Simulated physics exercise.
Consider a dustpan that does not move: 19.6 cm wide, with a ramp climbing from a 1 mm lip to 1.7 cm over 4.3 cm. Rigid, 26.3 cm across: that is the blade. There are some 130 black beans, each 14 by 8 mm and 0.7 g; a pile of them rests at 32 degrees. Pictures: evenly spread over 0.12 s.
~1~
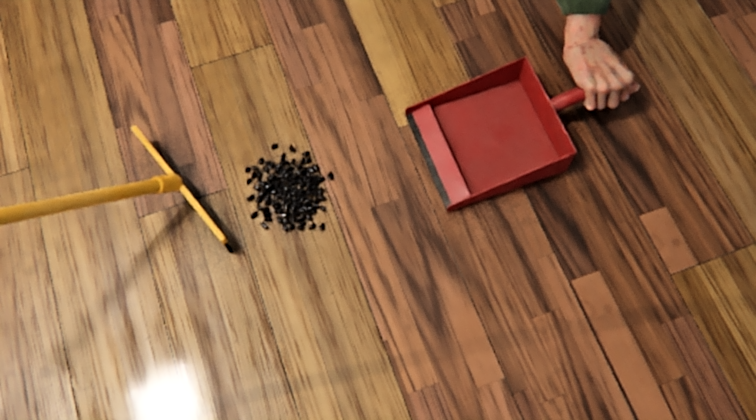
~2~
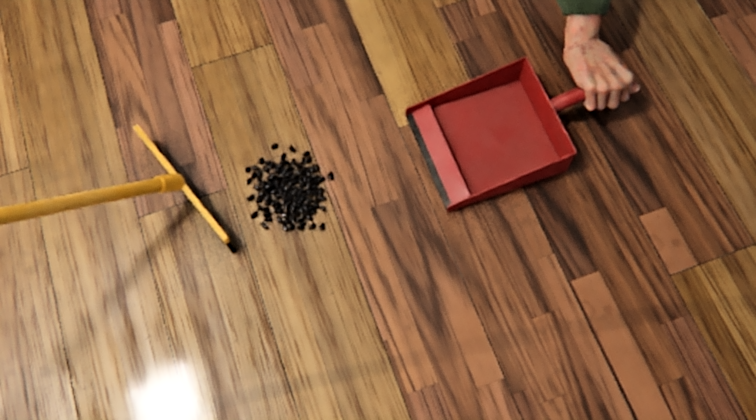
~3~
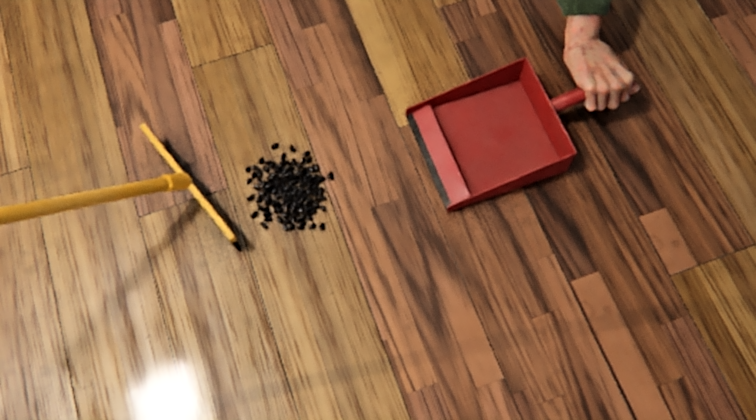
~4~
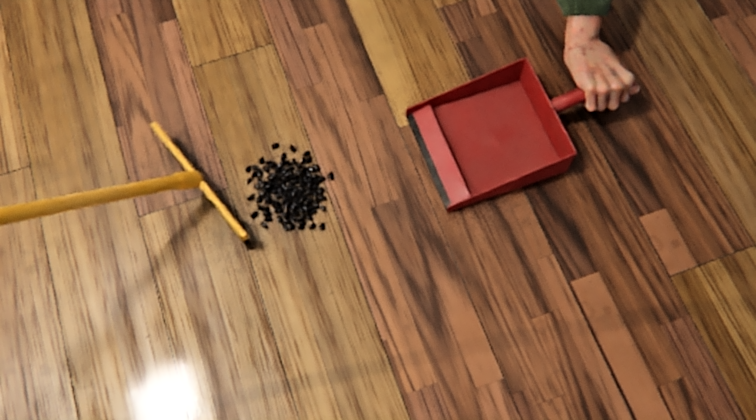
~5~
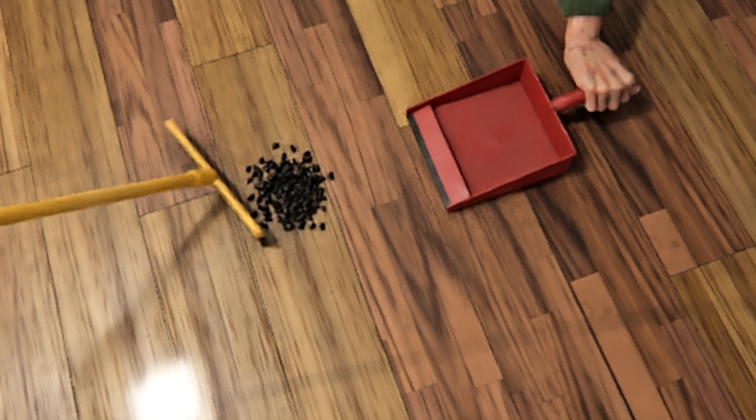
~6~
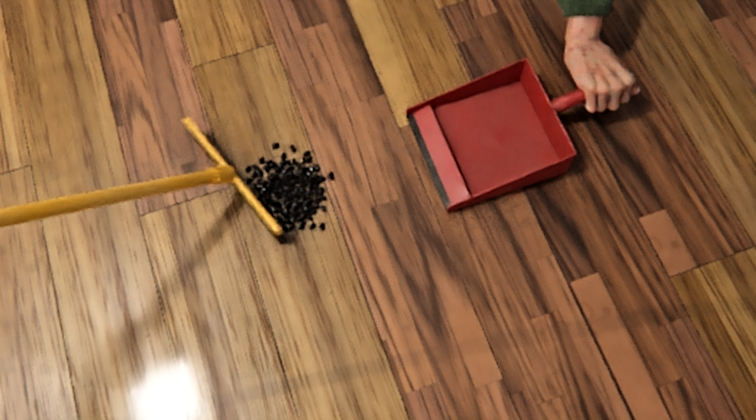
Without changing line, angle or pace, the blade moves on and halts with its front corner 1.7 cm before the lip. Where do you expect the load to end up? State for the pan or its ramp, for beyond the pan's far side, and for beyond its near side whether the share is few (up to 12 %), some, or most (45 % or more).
In the pan or on its ramp: Some, past the pan's far side: Some, past the pan's near side: Few.
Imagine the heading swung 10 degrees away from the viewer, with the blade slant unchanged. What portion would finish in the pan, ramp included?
Around 30 %.
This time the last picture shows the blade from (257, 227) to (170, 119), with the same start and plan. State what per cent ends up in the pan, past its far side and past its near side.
Pan: 20, far side: 35, near side: 5.
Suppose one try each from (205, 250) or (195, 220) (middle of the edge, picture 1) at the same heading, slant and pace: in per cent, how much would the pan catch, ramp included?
Some 20 and 25 per cent.
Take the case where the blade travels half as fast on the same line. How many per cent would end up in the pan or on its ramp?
It would come to roughly 5 percent.
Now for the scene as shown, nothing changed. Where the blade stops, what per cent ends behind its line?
Some 0 percent, give or take.
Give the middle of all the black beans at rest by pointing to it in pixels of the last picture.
Estimated resting centre: Around (418, 128).
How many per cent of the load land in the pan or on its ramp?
30 percent.
Then, 0.11 s after the last picture, middle of the blade 18 cm from the lip; 0 % over the lip, far side 20 %, near side 0 %.
Then, 0.19 s after the last picture, middle of the blade 8 cm from the lip; 0 % over the lip, far side 30 %, near side 0 %.
Then, 0.40 s after the last picture, middle of the blade 6 cm from the lip; 40 % over the lip, far side 35 %, near side 0 %.
In the end, pan 30 %, far side 35 %, near side 0 %, in front of the lip or behind the blade 30 %.
